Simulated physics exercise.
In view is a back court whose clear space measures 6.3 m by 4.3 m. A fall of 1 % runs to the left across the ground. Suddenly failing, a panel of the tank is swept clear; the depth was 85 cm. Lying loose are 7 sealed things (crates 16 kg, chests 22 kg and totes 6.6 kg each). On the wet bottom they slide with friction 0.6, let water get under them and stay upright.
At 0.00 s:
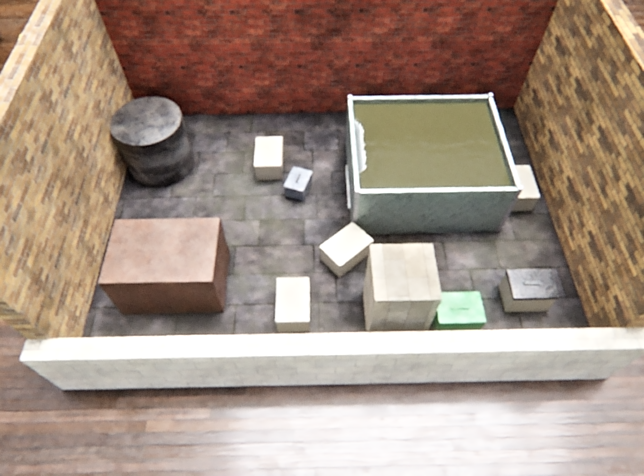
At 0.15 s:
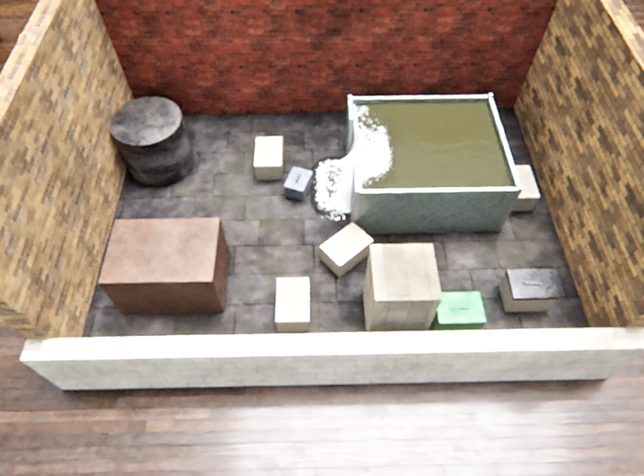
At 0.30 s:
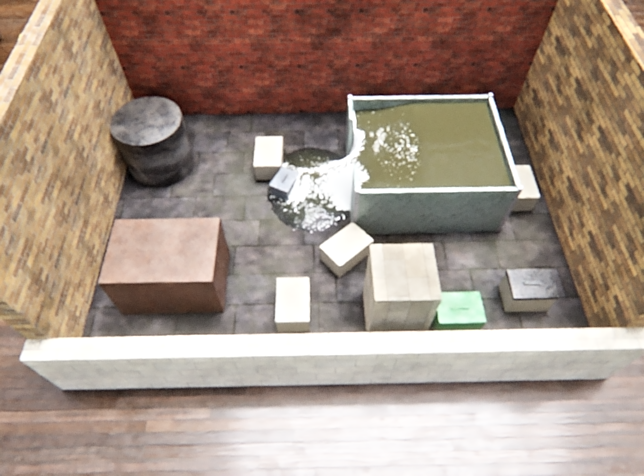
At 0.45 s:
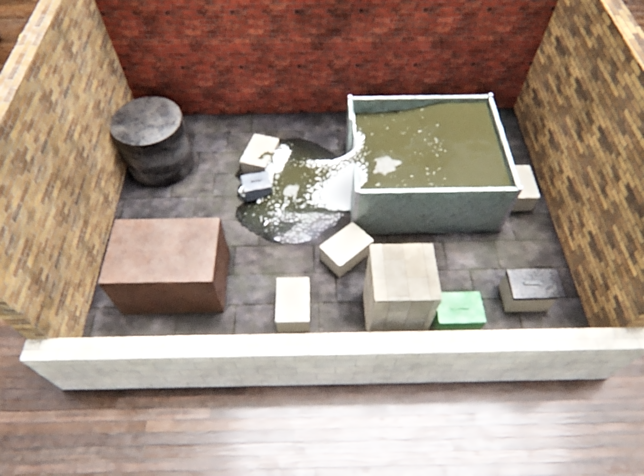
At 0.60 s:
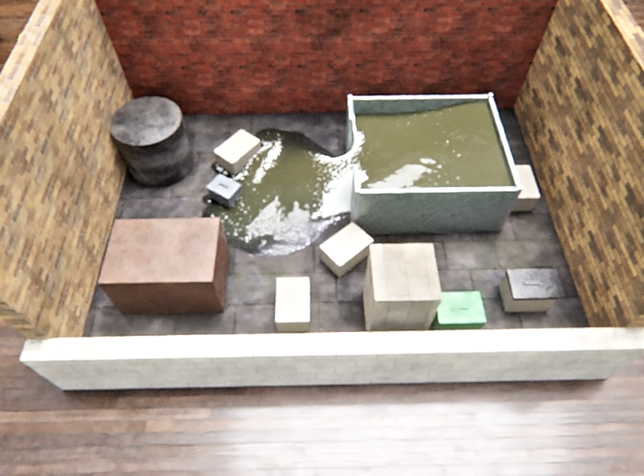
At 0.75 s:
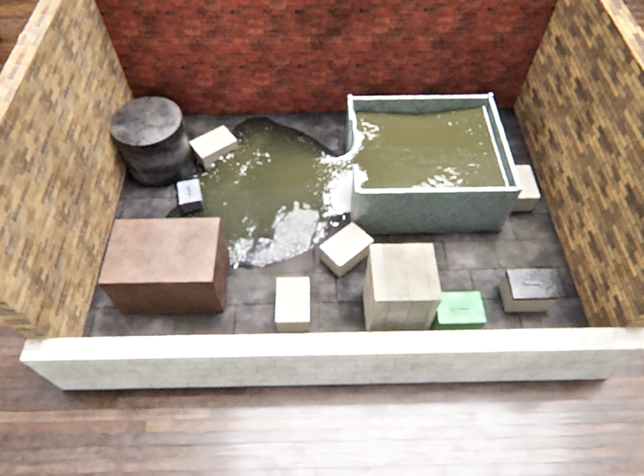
At the start, murky water fills a large tank in a walled court scattered with boxes. Water bursts through the tank's left side and foams onto the paving, then spreads leftward in a widening pool, pushing a small grey box and a cream one left while the green chest stays put.
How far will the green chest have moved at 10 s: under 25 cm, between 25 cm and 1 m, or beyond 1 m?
Under 25 cm.
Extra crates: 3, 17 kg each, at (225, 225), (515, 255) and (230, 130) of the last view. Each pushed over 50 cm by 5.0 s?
Note, same order as listed: Beyond the limit, inside the limit, beyond the limit.
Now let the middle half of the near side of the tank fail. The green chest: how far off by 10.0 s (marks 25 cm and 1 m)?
My answer is that the green chest is flushed far out.
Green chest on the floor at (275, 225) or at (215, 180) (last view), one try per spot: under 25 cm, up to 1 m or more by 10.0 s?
Run one, it gets swept far; run two, it gets swept far.
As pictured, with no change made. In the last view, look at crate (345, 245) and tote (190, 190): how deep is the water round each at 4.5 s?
First roughly 7 cm, second roughly 19 cm.
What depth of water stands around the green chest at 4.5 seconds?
Somewhere close to 2 cm.
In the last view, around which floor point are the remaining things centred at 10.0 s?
The average lands around (398, 230).
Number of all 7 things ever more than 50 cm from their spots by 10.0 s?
6.
After 2.0 s the green chest is near (460, 307), 0.0 m from its start, aground; 2 afloat.
After 4.5 s the green chest is near (460, 307), 0.0 m from its start, aground; 3 afloat.
After 7.0 s the green chest is near (460, 307), 0.0 m from its start, aground; 4 afloat.
After 10.0 s the green chest is near (452, 304), 0.1 m from its start, afloat; 7 afloat.
